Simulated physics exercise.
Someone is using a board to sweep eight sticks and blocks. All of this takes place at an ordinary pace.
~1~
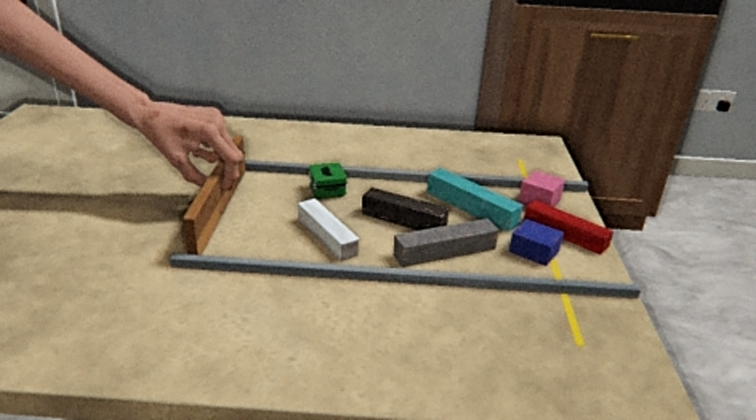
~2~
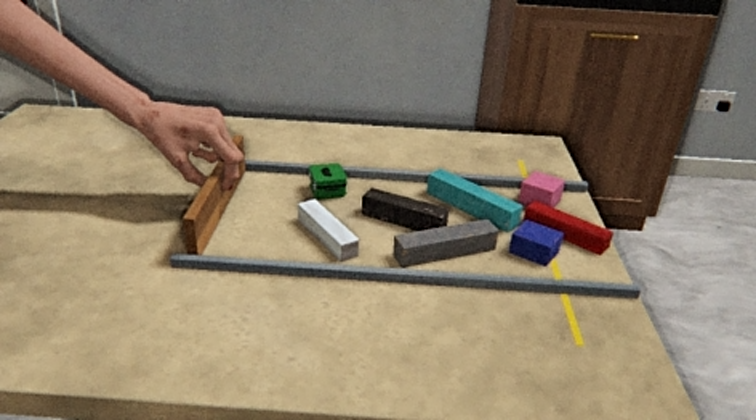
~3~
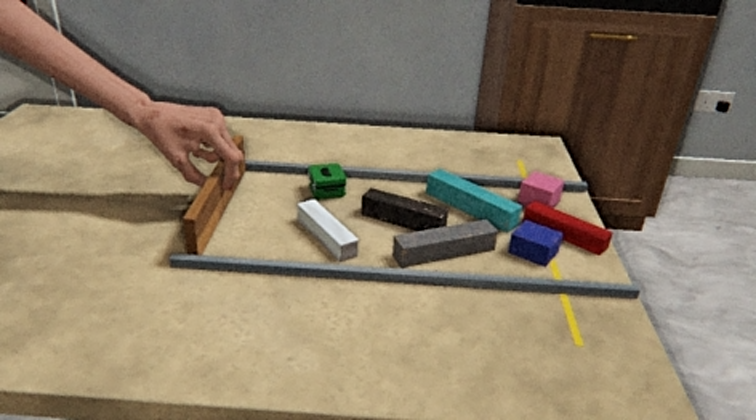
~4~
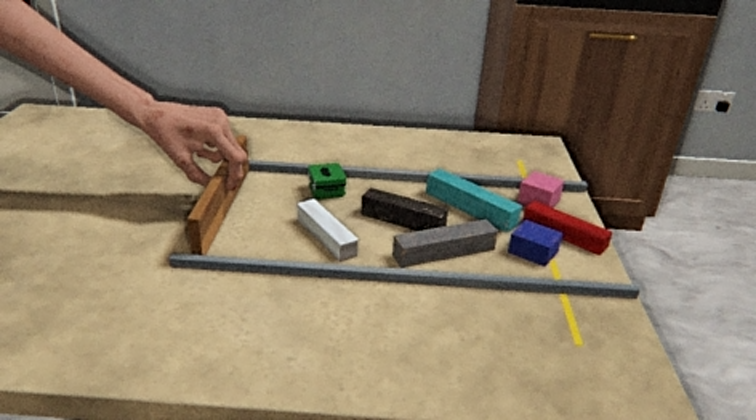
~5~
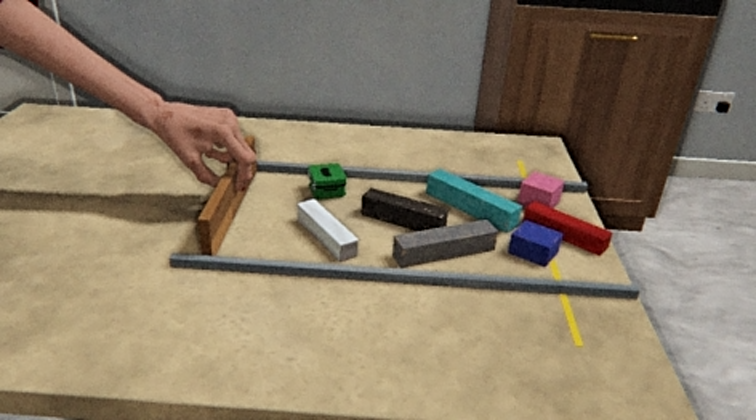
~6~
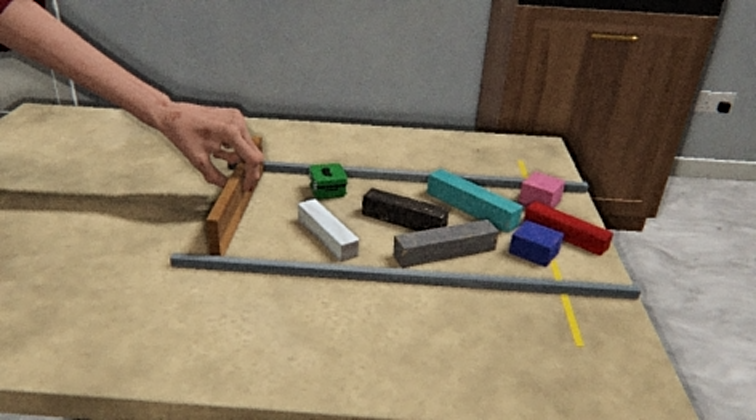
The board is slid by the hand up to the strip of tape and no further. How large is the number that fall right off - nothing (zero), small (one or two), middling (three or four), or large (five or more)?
Middling - three or four.
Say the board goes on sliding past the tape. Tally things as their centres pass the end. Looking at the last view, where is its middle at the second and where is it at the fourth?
The first one at (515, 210), the next at (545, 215).
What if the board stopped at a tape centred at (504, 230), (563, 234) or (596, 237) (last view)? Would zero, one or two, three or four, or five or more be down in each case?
Taken in the order given: None at all, five or over, five or more.
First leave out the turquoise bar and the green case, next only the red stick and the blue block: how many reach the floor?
That gives 1 for the first pair taken away and 1 for the second.
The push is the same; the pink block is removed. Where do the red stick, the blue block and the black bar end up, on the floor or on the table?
So the red stick goes down, the blue block goes down and the black bar keeps its place.
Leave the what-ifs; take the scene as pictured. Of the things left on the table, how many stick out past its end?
The count is 3.
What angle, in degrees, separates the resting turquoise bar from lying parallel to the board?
Roughly 25° out of line.
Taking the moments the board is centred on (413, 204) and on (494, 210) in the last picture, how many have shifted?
At first I count 6, and then 8.
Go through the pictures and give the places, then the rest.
The first frame shows red stick (567, 227); pink block (542, 191); blue block (536, 242); board (219, 191); tape (543, 232).
The second frame shows pink block (541, 192); black bar (405, 211).
The third frame shows blue block (535, 243); board (219, 191).
The fourth frame shows red stick (566, 227); grey bar (445, 243).
The fifth frame shows pink block (541, 192); green case (327, 182).
The sixth frame shows red stick (567, 227); pink block (542, 192); blue block (536, 244); board (239, 192); tape (543, 233).
A little later, none off yet; red stick at rest near (567, 227); pink block at rest near (542, 192); blue block at rest near (536, 244).
Next, none off yet; red stick at rest near (567, 227); pink block at rest near (542, 192); blue block shifted a little near (548, 247).
Later still, none off yet; red stick shifted a little near (602, 223); pink block shifted about its own width near (566, 189); blue block shifted well along near (609, 266).
When it is over, the number that fall off is three or four; down, blue block, pink block and red stick.
